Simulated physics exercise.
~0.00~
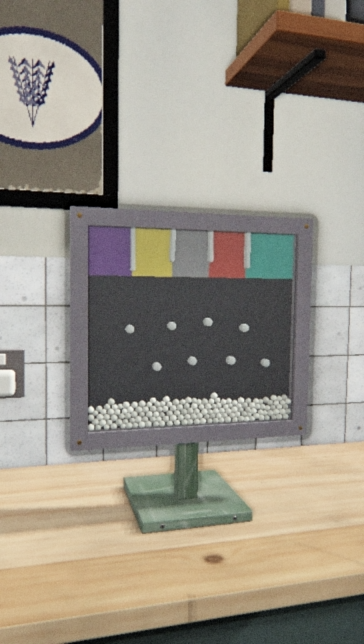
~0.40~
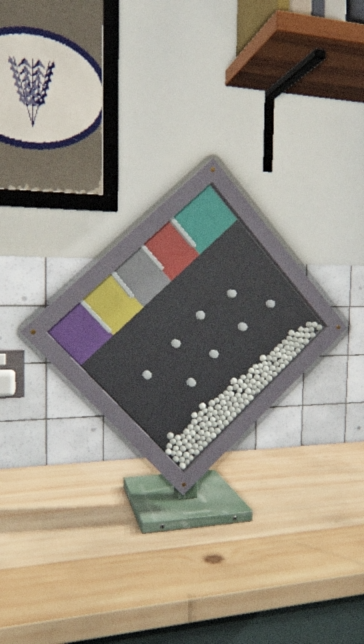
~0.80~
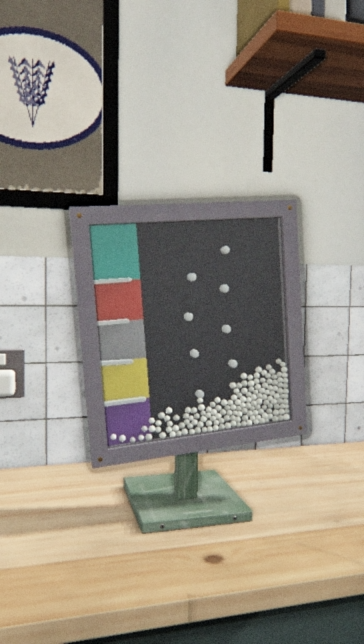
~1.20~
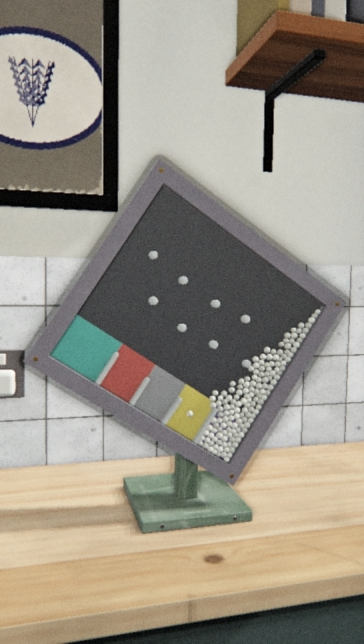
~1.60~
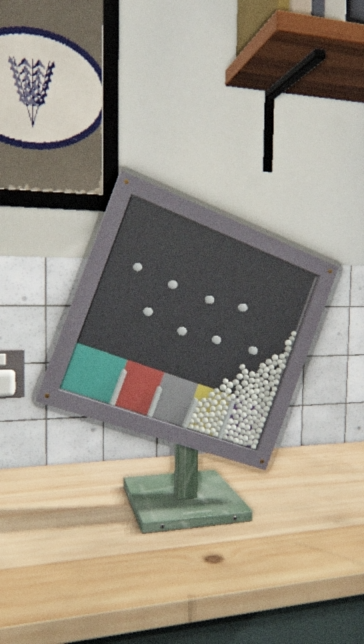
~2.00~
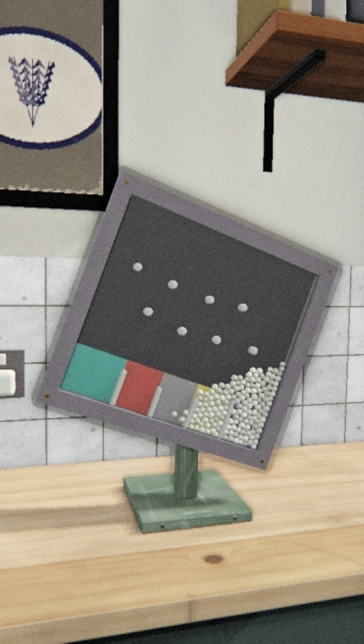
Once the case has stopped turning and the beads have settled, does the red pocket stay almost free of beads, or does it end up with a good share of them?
The red pocket stays almost free of beads. They settle towards the lower right, with a fair share in each of the purple and yellow pockets, few in the grey one, and the turquoise one left bare.
